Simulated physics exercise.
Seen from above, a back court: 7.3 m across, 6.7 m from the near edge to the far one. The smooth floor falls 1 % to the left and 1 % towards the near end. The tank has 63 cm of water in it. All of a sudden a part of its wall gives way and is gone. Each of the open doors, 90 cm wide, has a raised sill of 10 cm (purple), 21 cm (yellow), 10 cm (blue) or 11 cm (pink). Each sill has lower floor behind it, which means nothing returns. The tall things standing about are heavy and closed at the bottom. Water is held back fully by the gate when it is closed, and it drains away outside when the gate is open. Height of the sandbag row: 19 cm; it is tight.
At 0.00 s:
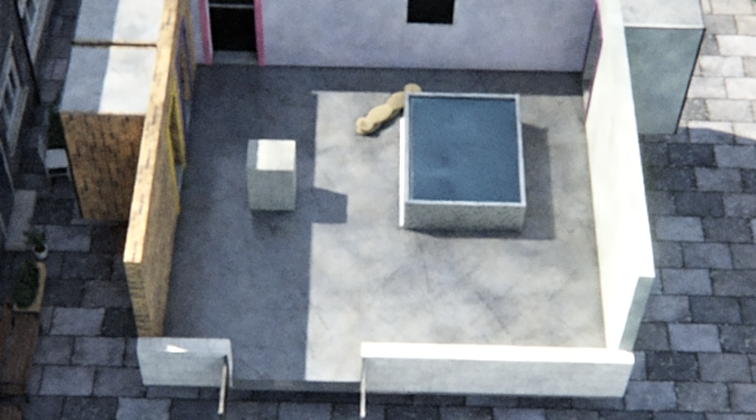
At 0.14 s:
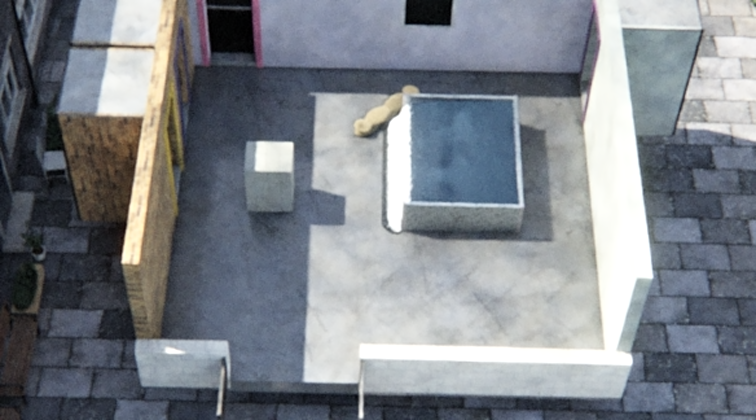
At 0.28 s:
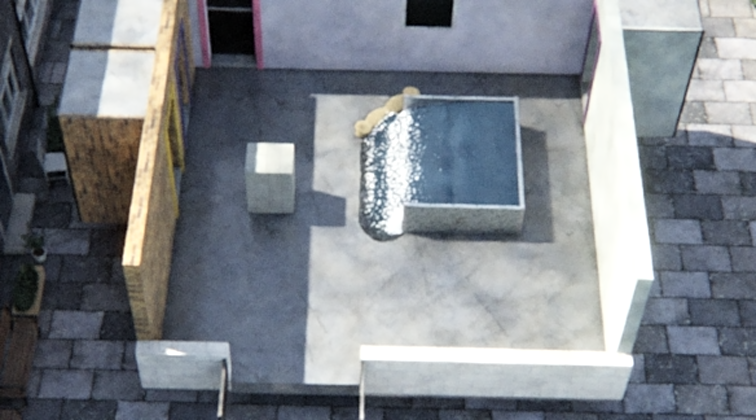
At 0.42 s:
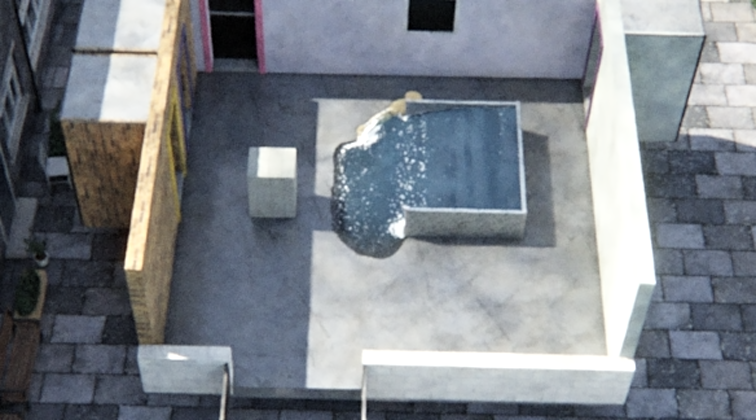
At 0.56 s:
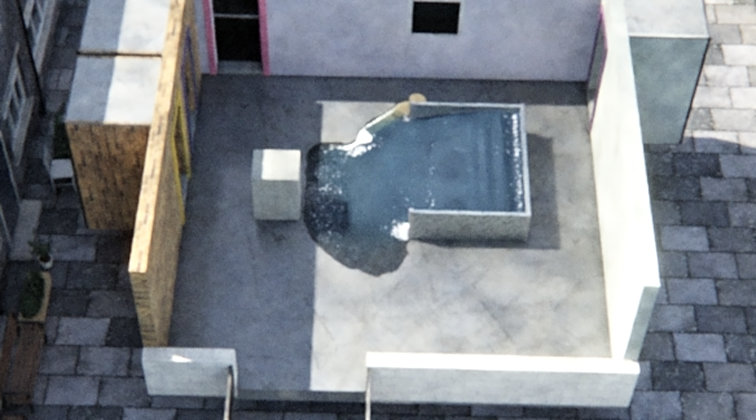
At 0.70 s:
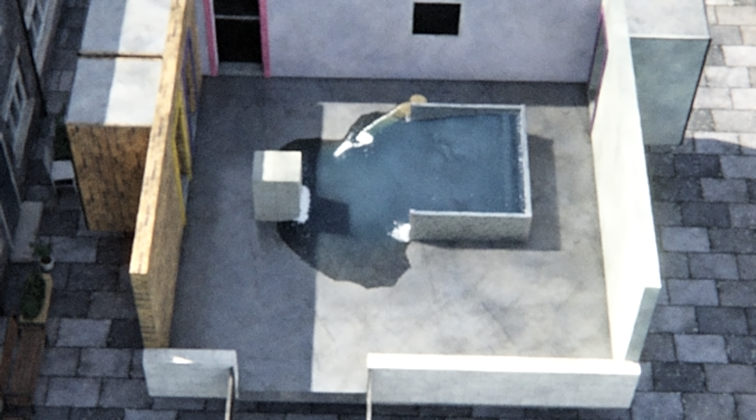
Water pours out of the tank's left side and spreads across the grey floor around the pale block.
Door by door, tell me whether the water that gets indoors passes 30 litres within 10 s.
Here is the picture: At the purple door it stays within 30 litres; at the yellow door it stays within 30 litres; at the blue door it goes past 30 litres; at the pink door it goes past 30 litres.
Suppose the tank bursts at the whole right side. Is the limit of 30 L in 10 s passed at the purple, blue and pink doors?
Then: Purple beyond it, blue short of it, pink short of it.
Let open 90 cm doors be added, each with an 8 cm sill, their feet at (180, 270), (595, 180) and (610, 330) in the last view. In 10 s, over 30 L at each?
Check each in turn: The first succeeds, the second fails, the third fails.
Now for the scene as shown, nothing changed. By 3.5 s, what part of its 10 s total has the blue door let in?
That works out near 75%.
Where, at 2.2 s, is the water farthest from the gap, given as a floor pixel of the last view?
About pixel (166, 375).
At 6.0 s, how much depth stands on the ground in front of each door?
Depth readings (cm): Purple = 2; yellow = 8; blue = 11; pink = 10.
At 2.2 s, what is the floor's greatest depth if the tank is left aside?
It tops out at some 38 cm.
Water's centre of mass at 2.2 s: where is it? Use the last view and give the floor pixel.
Its balance point lies near (348, 193).
After 1.4 s water covers 35 % of the floor and is deepest (48 cm) near (309, 196); purple door not reached, yellow door 14 cm at the sill, 0 L in, blue door 6 cm at the sill, 0 L in, pink door not reached.
After 2.2 s water covers 50 % of the floor and is deepest (38 cm) near (309, 204); purple door not reached, yellow door 19 cm at the sill, 7 L in, blue door 29 cm at the sill, 38 L in, pink door not reached.
After 3.5 s water covers 55 % of the floor and is deepest (32 cm) near (166, 375); purple door not reached, yellow door 12 cm at the sill, 10 L in, blue door 21 cm at the sill, 157 L in, pink door 19 cm at the sill, 13 L in.
After 6.0 s water covers 65 % of the floor and is deepest (16 cm) near (166, 375); purple door 2 cm at the sill, 0 L in, yellow door 8 cm at the sill, 11 L in, blue door 11 cm at the sill, 207 L in, pink door 10 cm at the sill, 51 L in.
After 10.0 s water covers 85 % of the floor and is deepest (10 cm) near (166, 375); purple door 3 cm at the sill, 0 L in, yellow door 9 cm at the sill, 11 L in, blue door 7 cm at the sill, 209 L in, pink door 3 cm at the sill, 51 L in.
